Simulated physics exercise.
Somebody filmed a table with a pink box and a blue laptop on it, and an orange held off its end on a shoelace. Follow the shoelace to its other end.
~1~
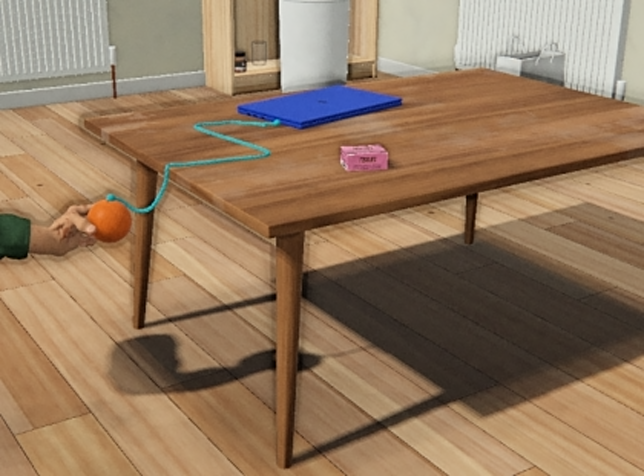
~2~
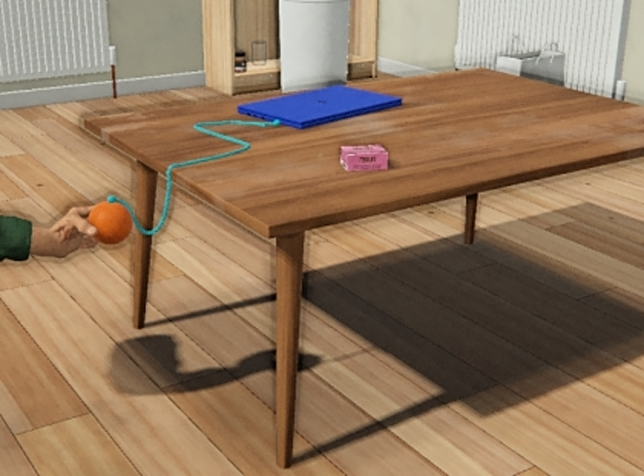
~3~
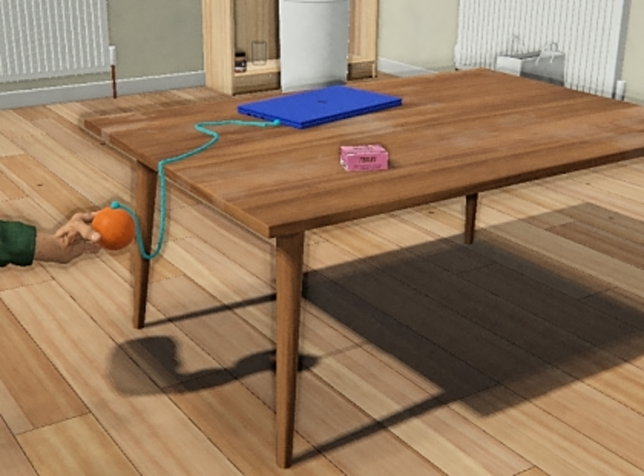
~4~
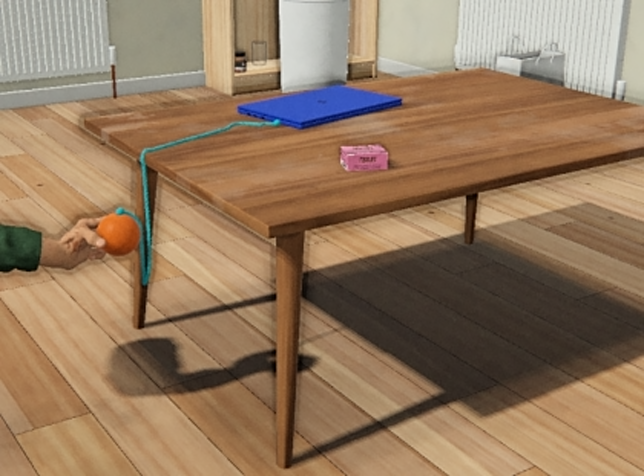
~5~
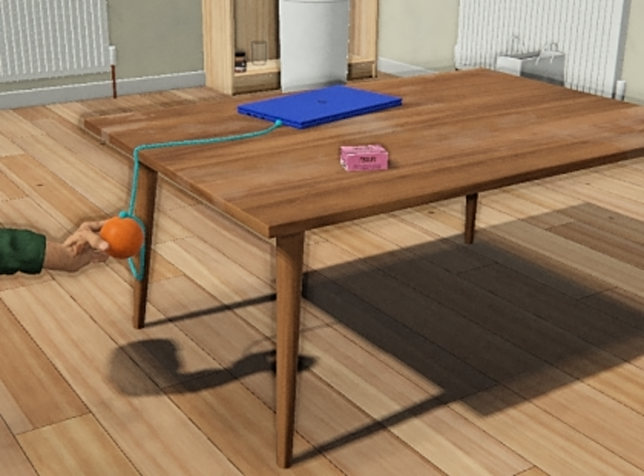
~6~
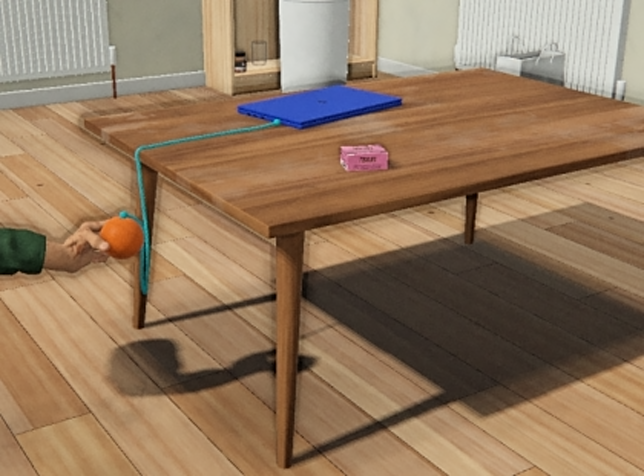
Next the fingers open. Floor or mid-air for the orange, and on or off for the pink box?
The orange lands on the floor; the pink box keeps its place.
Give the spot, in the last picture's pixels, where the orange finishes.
At about (133, 395).
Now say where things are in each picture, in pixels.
In the first frame, orange (109, 221); blue laptop (321, 102); pink box (364, 149).
In the second frame, orange (110, 223).
In the third frame, orange (114, 229).
In the fourth frame, orange (119, 234); shoelace through (209, 134) (145, 177).
In the fifth frame, orange (121, 238); shoelace through (210, 141) (135, 188).
In the sixth frame, orange (122, 238); blue laptop (321, 102); pink box (364, 149); shoelace tied to the laptop, with much slack.
Then, 0.38 s later than the last view, orange on the floor near (133, 395); laptop as before; box as before.
Finally, orange on the floor near (133, 395); laptop as before; box as before. The orange drops all the way and the pink box stays on top.
